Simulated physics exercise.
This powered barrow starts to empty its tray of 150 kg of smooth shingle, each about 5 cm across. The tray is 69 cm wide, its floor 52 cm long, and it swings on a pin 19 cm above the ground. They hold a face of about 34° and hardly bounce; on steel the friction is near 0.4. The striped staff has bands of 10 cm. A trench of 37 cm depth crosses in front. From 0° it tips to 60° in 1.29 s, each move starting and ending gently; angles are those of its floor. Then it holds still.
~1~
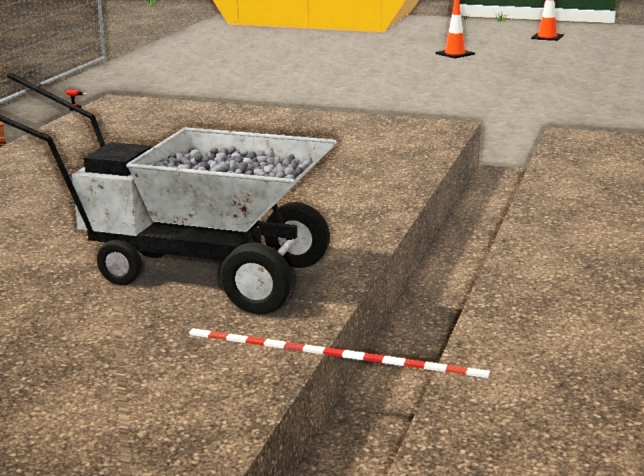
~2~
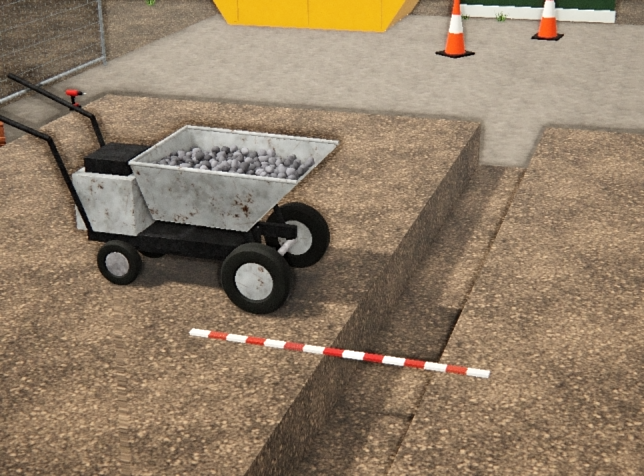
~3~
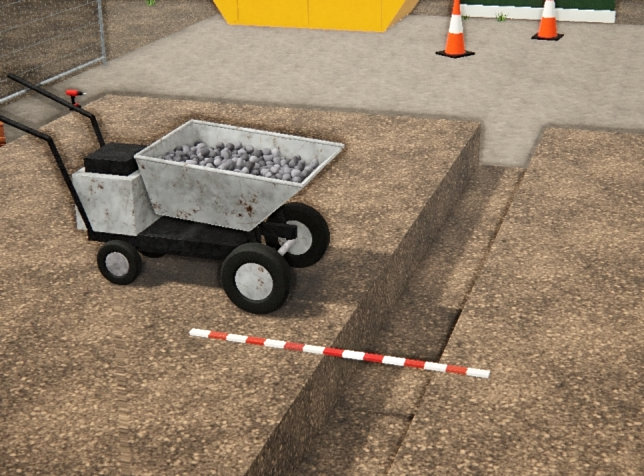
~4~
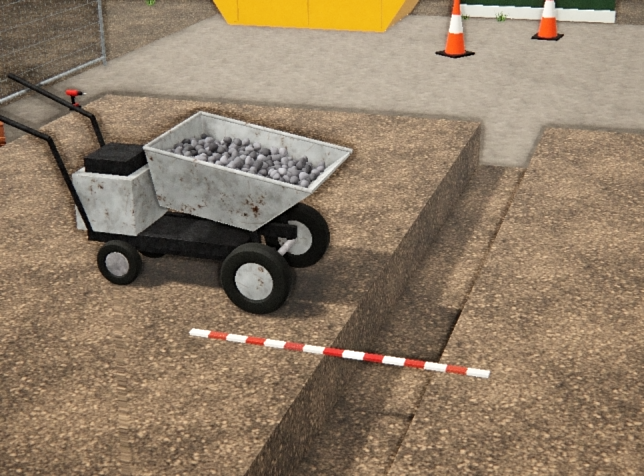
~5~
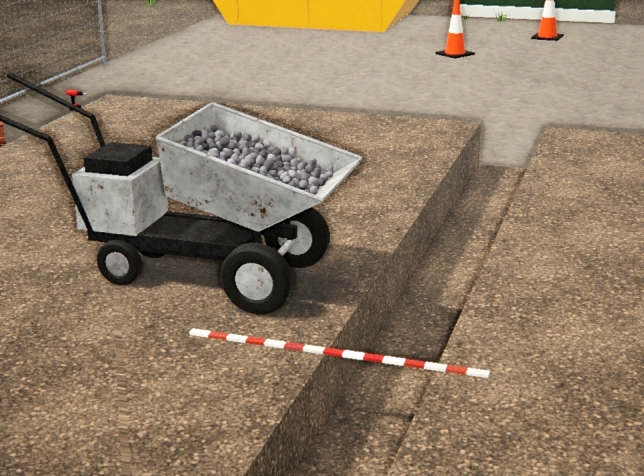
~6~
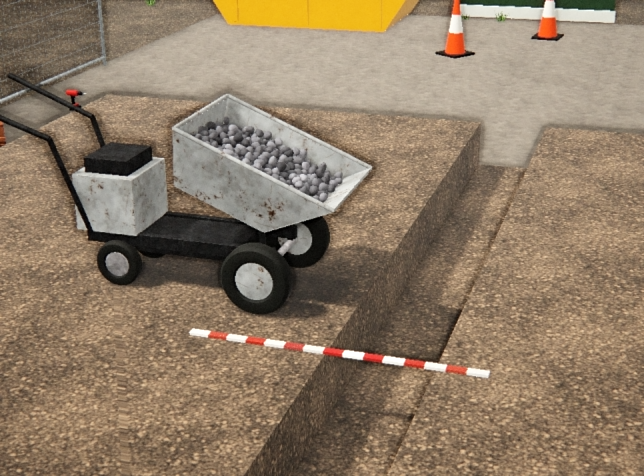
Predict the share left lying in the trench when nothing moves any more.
Some 97 per cent of it.
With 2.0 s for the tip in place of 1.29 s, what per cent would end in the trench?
Then about 100 per cent.
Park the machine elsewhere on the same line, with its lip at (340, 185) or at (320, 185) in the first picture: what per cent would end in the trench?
Near 55 per cent from the first place, 70 from the second.
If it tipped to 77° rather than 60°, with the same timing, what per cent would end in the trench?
It would be near 100 per cent.
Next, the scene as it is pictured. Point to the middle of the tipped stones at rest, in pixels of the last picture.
Near (424, 358).
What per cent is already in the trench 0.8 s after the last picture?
Some 30 per cent.
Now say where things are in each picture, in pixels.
In the first picture, lip at (295, 181), floor tilted 0°, highest stones at (217, 159).
In the second picture, lip at (297, 183), floor tilted 1°, highest stones at (208, 156).
In the third picture, lip at (303, 186), floor tilted 4°, highest stones at (197, 152).
In the fourth picture, lip at (312, 192), floor tilted 9°, highest stones at (205, 145).
In the fifth picture, lip at (323, 200), floor tilted 16°, highest stones at (211, 137).
In the sixth picture, lip at (334, 211), floor tilted 23°, highest stones at (223, 129).
Then, 0.4 s after the last picture the floor is at 51°, 100 % in the tray; the foremost stones are at (366, 238).
Then, 0.8 s after the last picture the floor is at 60°, 69 % in the tray, 31 % in the trench; the foremost stones are at (447, 371).
Then, 1.2 s after the last picture the floor is at 60°, 34 % in the tray, 63 % in the trench, 3 % past the trench; the foremost stones are at (521, 313).
Then, 3.2 s after the last picture the floor is at 60°, 0 % in the tray, 97 % in the trench, 3 % past the trench; the foremost stones are at (572, 320).
